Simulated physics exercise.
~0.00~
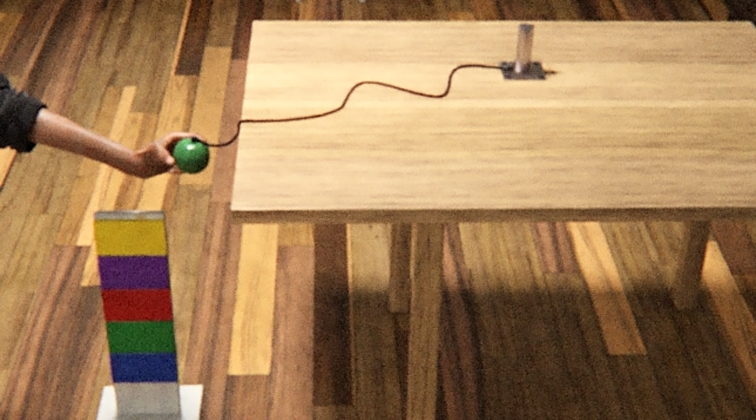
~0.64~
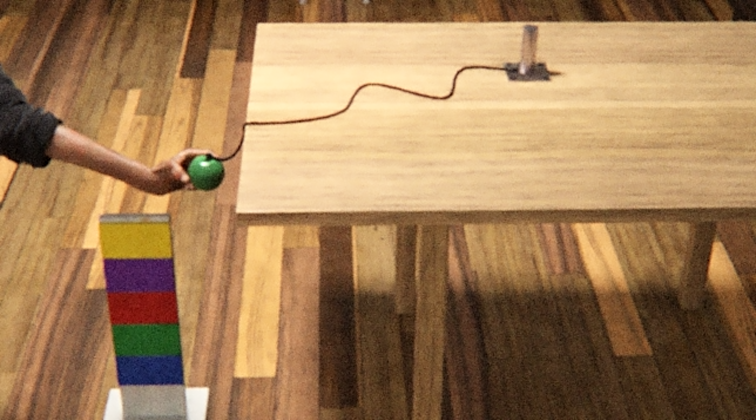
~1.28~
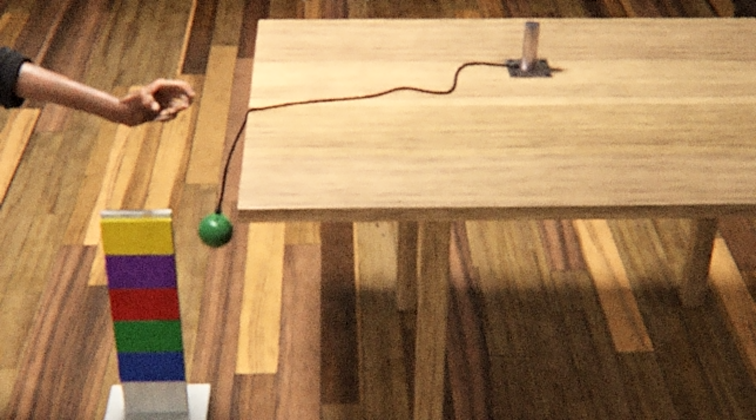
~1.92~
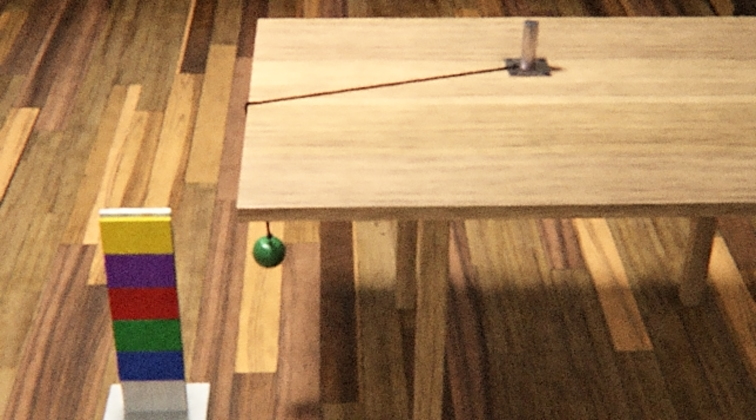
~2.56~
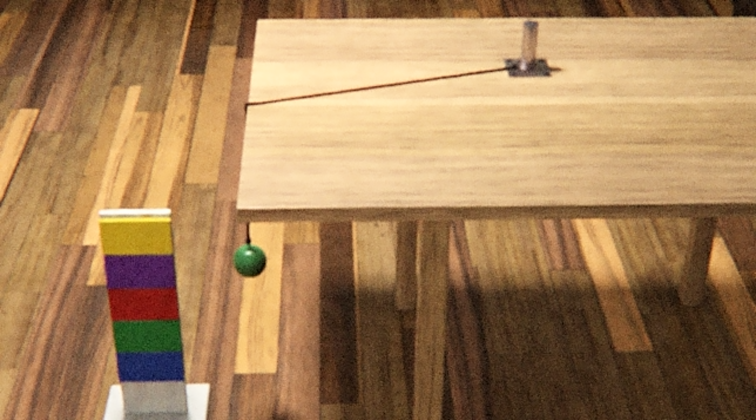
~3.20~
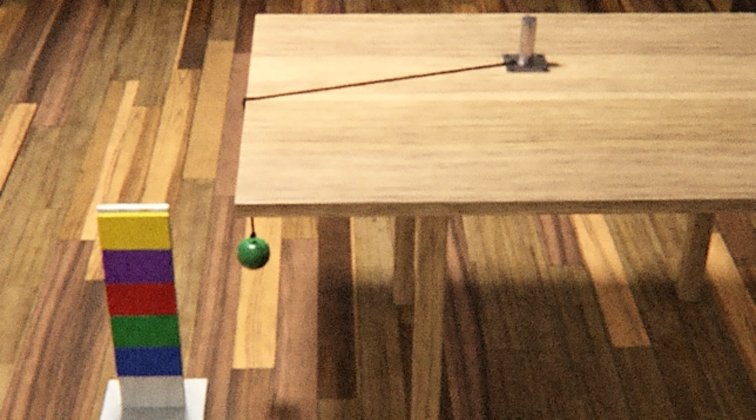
A green apple on a shoelace is released past a table edge, hanging level with purple.
